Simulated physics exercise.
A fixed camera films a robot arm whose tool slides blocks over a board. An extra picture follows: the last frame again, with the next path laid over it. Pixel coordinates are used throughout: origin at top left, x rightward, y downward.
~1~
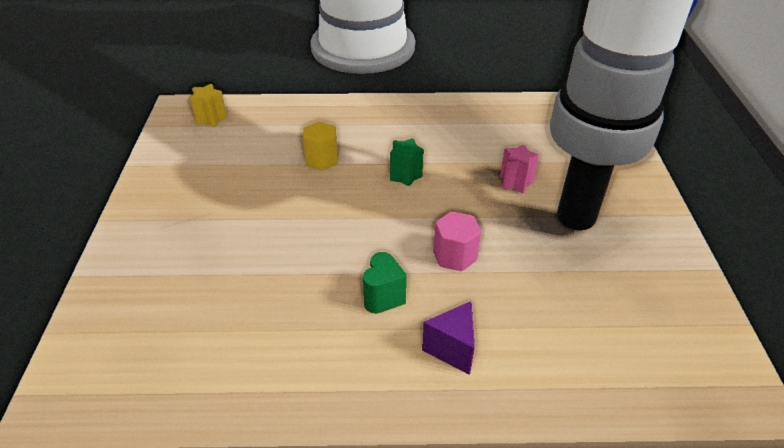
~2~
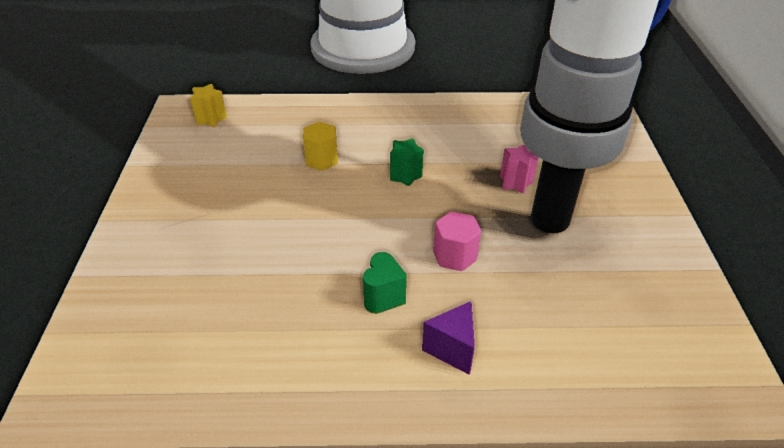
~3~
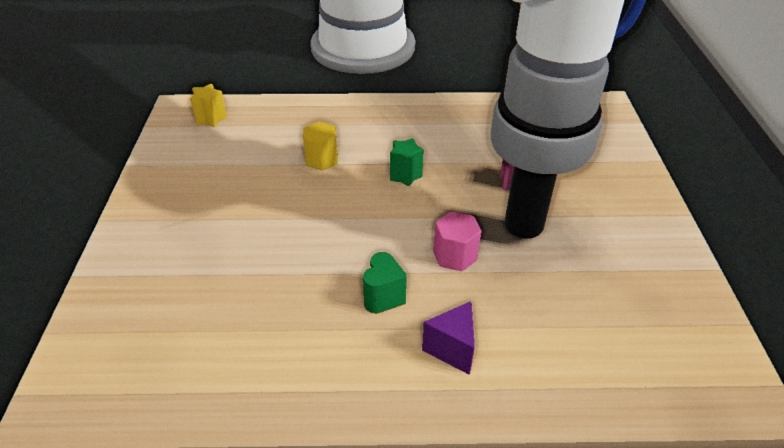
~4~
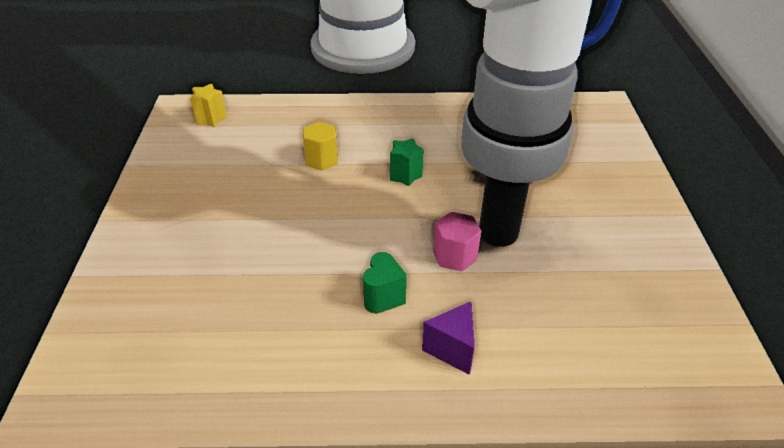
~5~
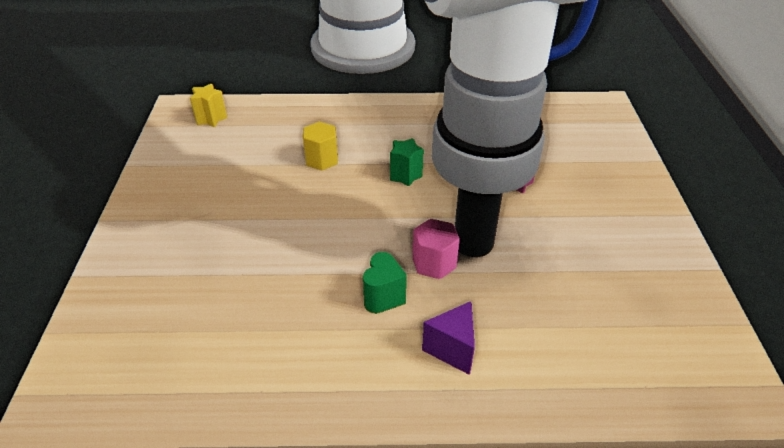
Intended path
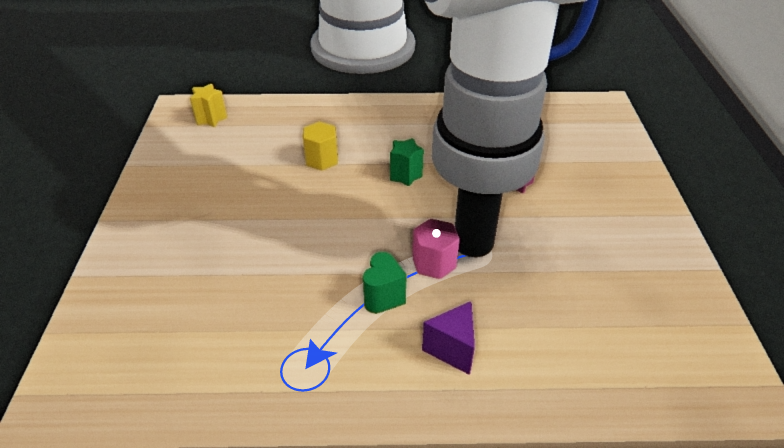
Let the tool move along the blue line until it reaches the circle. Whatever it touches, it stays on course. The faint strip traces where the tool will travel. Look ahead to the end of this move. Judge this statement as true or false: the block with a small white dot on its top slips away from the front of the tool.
It is true.
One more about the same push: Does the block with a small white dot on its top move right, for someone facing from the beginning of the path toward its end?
The answer is yes.
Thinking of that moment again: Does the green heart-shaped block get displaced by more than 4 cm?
In short: Yes.
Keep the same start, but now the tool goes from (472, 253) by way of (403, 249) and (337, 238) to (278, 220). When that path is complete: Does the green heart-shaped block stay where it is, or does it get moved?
Moved off its spot.
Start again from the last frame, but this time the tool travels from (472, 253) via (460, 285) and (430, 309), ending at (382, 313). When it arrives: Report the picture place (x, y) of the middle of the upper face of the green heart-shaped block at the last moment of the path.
My prediction: (353, 260).
Drawn move, from (472, 253) via (410, 276) and (354, 314), ending at (305, 369); the dot is on the pink hexagon.
The first path, step by step. One third of the way, tool (409, 267); green heart-shaped block (363, 281), turned 55° anticlockwise; pink hexagon (366, 250).
Two thirds of the way, tool (352, 305); green heart-shaped block (325, 313); pink hexagon (325, 258), turned 50° clockwise.
At the end, tool (304, 361); green heart-shaped block (270, 374), turned 125° anticlockwise; pink hexagon (325, 258), turned 50° clockwise; purple triangle still.
